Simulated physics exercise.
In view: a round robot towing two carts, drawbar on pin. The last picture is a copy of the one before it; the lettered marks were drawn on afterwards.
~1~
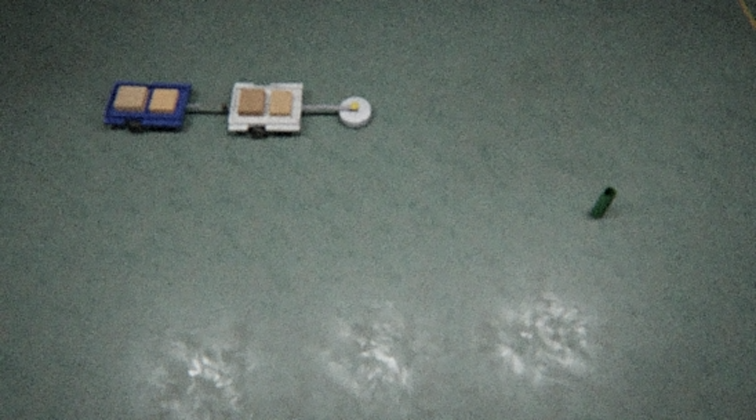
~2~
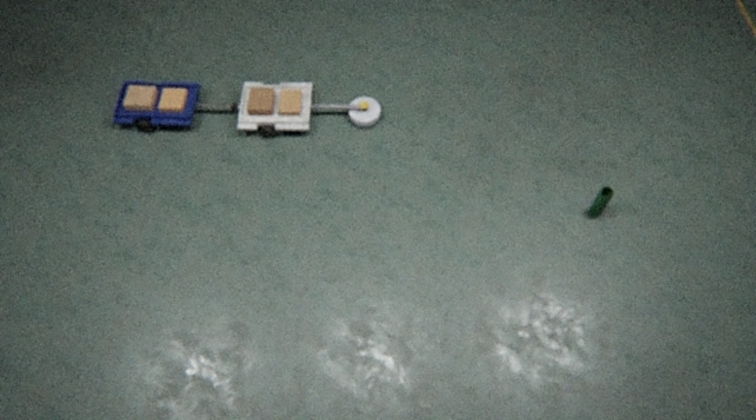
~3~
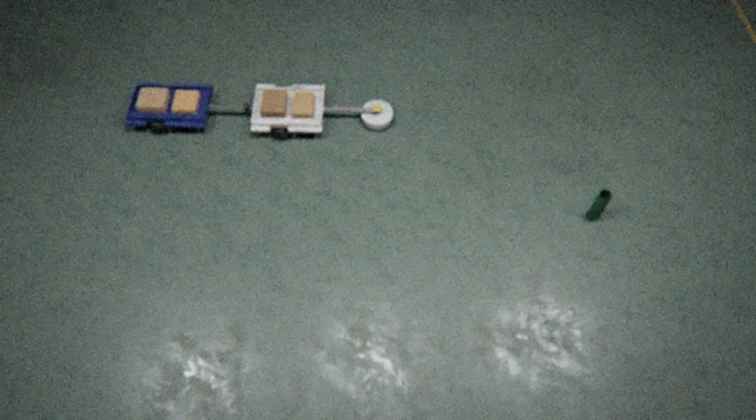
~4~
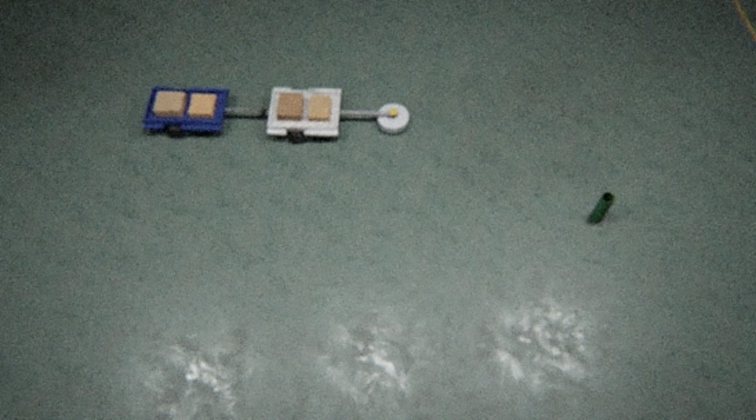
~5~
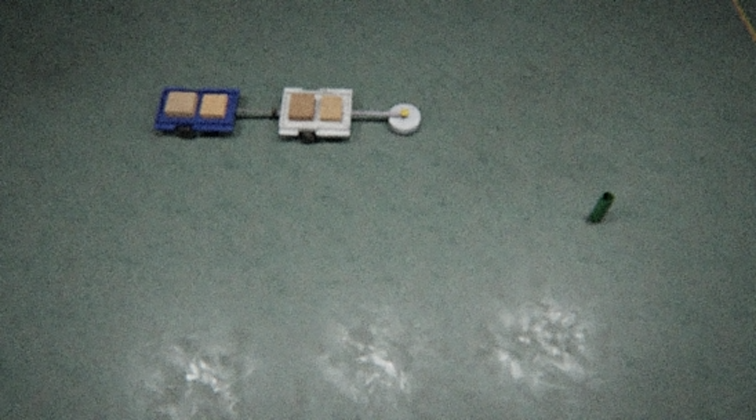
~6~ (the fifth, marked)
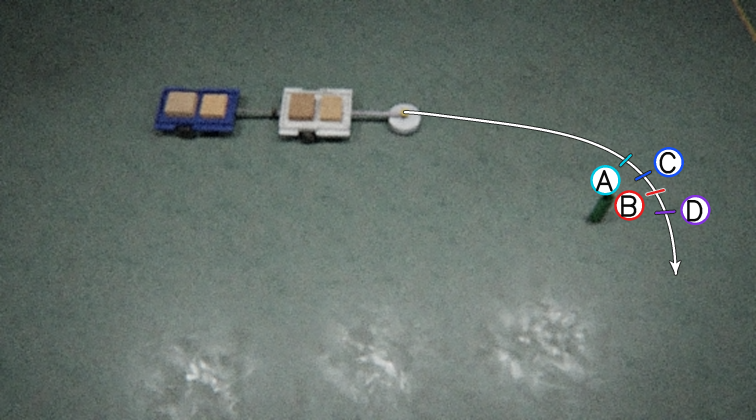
In the video, a small round white robot slowly tows a white cart and a blue cart, each carrying two blocks, in a line rightward across a green floor, while a short green post stands off to the right.
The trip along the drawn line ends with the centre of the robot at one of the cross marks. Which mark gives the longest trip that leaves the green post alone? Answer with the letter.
Mark D.
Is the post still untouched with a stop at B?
For that mark, yes.
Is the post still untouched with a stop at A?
For that mark, yes.
On the marked copy, A at (626, 160); B at (656, 192); C at (643, 176); D at (665, 212); the route from (405, 112) via (579, 139) to (676, 274).
Taking D. A third of the way, robot (503, 129), last cart (296, 110).
Two thirds of the way, robot (602, 154), last cart (394, 116).
When it is over, robot (661, 217), last cart (467, 124); nothing has been touched.
As for the rest, A is safe but short; B is safe but short; C is safe but short.
